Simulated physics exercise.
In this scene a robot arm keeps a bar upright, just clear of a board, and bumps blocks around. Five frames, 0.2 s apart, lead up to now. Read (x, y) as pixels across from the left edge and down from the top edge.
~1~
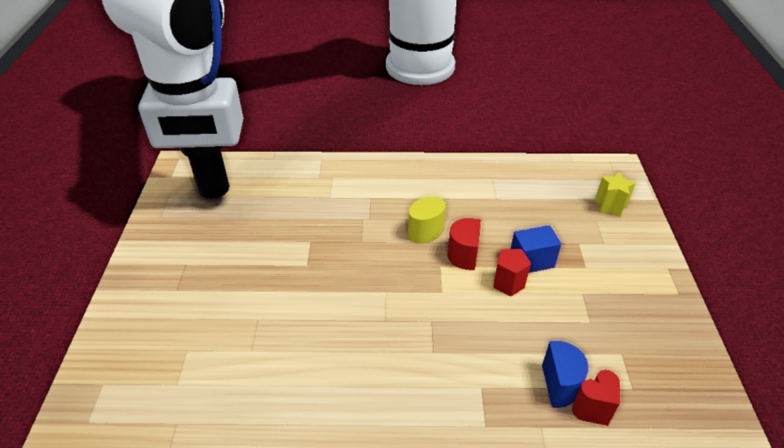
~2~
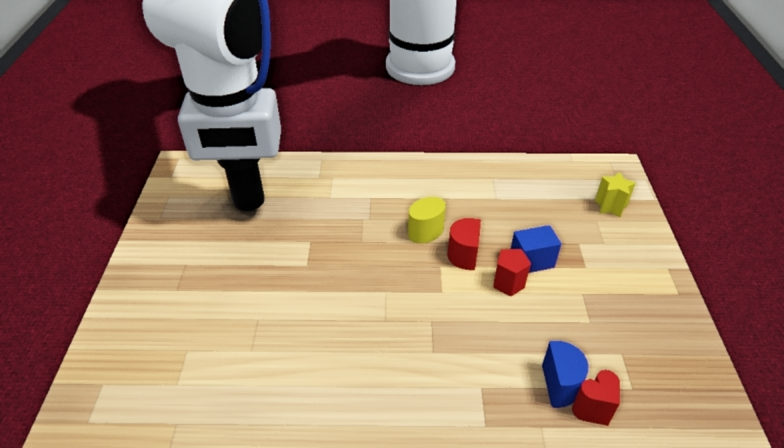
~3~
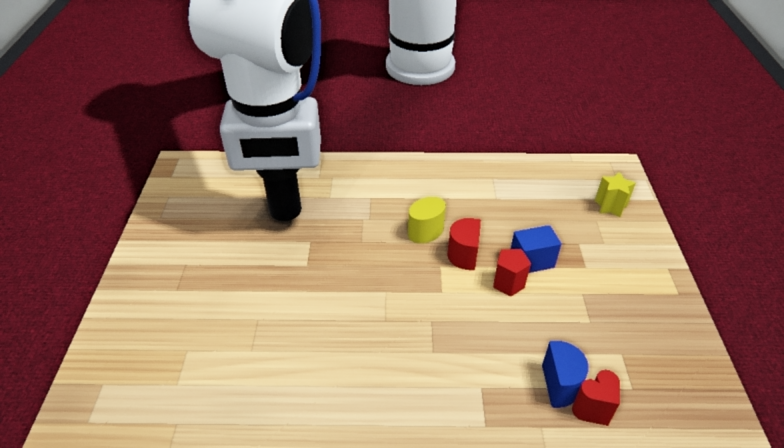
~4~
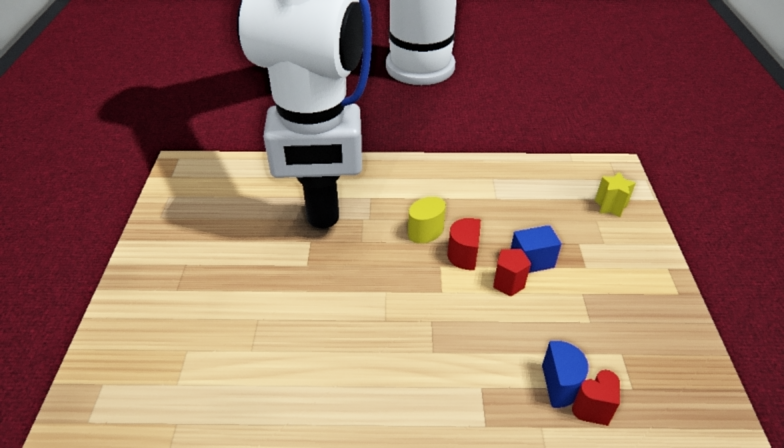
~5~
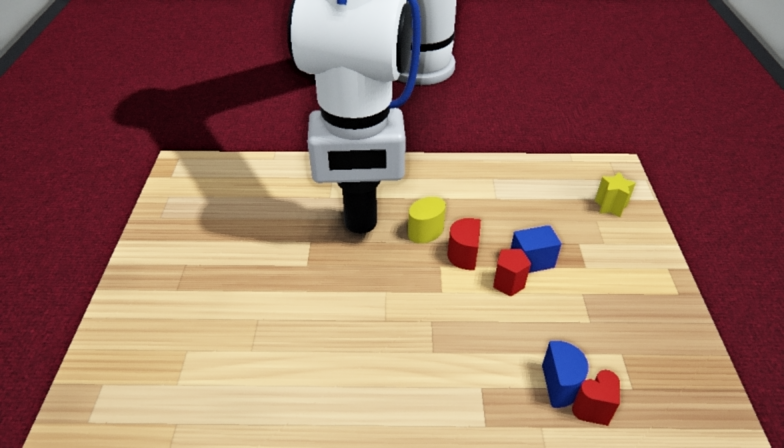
The robot arm moves its black tip steadily right across the board while the blocks stay still.
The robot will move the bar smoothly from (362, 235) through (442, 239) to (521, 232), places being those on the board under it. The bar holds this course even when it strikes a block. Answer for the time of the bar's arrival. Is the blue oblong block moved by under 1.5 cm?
Going by the path, yes.
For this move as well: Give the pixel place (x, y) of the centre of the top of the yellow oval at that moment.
My best guess is (483, 190).
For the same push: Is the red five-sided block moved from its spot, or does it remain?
It keeps its position.
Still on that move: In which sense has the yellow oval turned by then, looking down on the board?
It spins against the clock.
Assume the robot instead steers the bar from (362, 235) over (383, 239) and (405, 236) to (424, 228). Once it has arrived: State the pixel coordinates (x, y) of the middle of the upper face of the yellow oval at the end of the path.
At (460, 198).
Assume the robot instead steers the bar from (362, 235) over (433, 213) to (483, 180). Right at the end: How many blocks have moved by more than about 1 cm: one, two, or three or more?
A single block is moved.
The first path, step by step. One third of the way, bar at (416, 228); yellow oval at (447, 204), turned 25° anticlockwise.
Two thirds of the way, bar at (470, 225); yellow oval at (478, 192), turned 110° anticlockwise; red D-shaped block at (485, 235), turned 55° clockwise.
At the end, bar at (523, 220); yellow oval at (483, 190), turned 140° anticlockwise; red D-shaped block at (485, 235), turned 55° clockwise; red five-sided block still; blue oblong block still.
